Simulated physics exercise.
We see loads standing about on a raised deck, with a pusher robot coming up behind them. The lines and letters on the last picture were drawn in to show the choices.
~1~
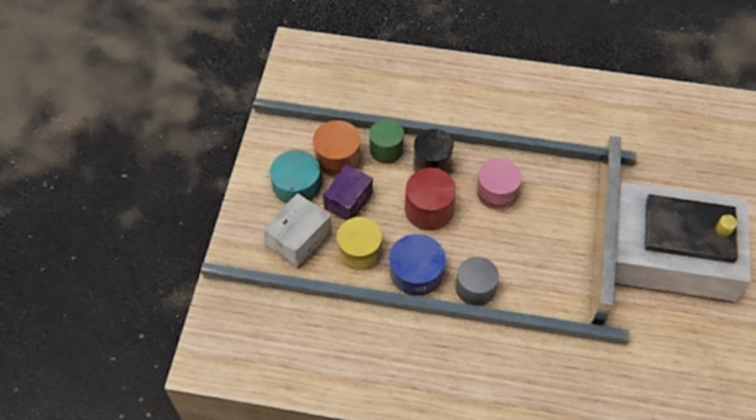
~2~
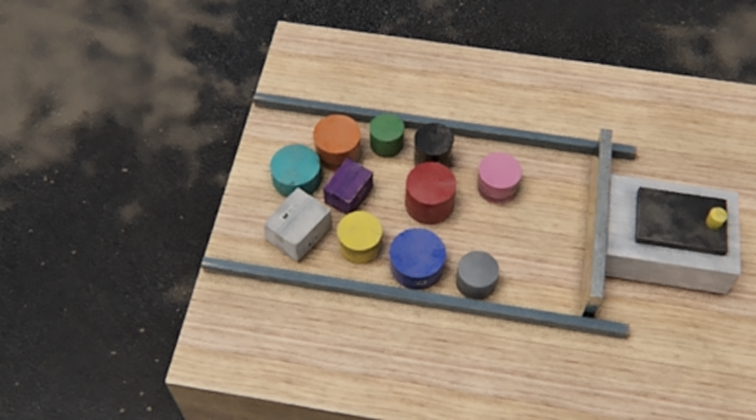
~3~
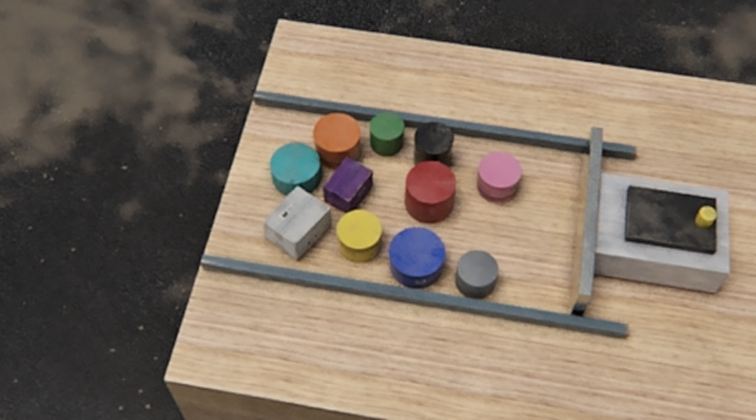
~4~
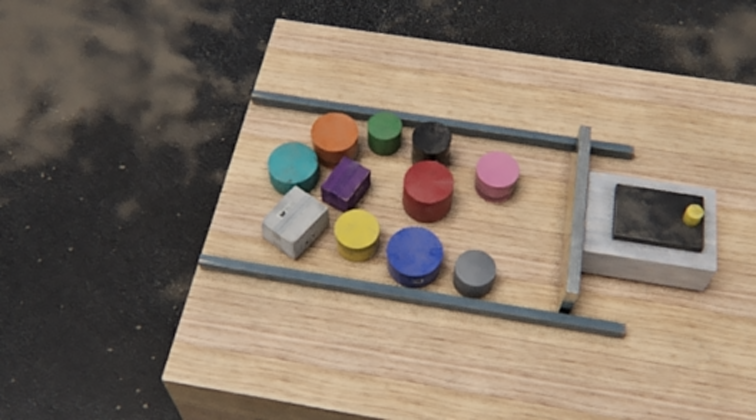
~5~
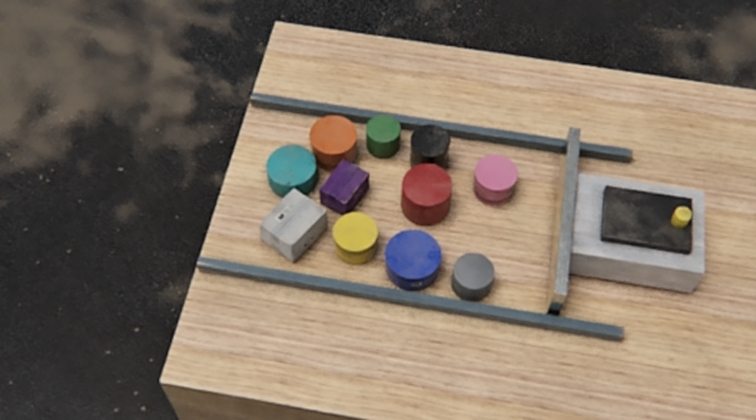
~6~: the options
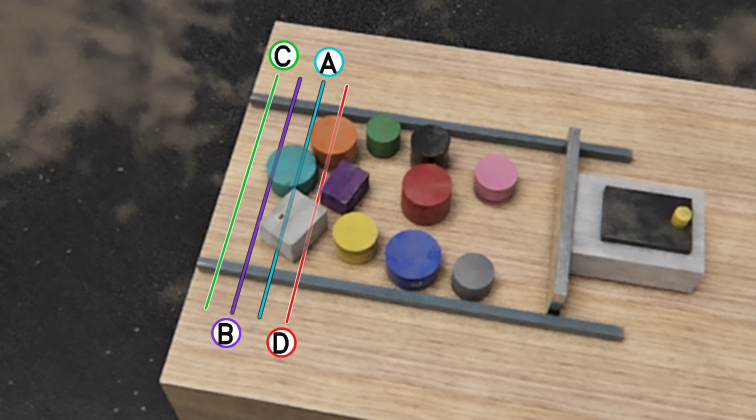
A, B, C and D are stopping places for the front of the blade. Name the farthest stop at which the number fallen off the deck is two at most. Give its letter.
Up to line D.
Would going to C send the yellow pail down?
Yes.
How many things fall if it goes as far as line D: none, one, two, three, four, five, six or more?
Two.
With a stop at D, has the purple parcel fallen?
No.
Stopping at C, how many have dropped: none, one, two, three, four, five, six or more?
Six or more.
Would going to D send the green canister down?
By then, no.
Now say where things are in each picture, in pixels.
Robot (684, 226); green canister (386, 142); white parcel (298, 231), in the first frame.
Robot (675, 219); orange pail (337, 143), in the second frame.
Robot (664, 217); black pail (433, 149), in the third frame.
Robot (652, 216); pink pail (496, 178), in the fourth frame.
Robot (640, 217); purple parcel (344, 188); yellow pail (355, 239); turquoise canister (292, 172), in the fifth frame.
On the marked copy, A at (294, 191); B at (269, 187); C at (245, 183); D at (319, 195).
Following D. Soon after the start, robot (549, 203); yellow pail (350, 236); grey canister (438, 274).
Later, robot (459, 189); white parcel (253, 218); turquoise canister (272, 172).
In the end, robot (391, 179); white parcel over the edge; turquoise canister over the edge; two fallen.
As for the rest, A drops four; B drops seven; C drops eleven.
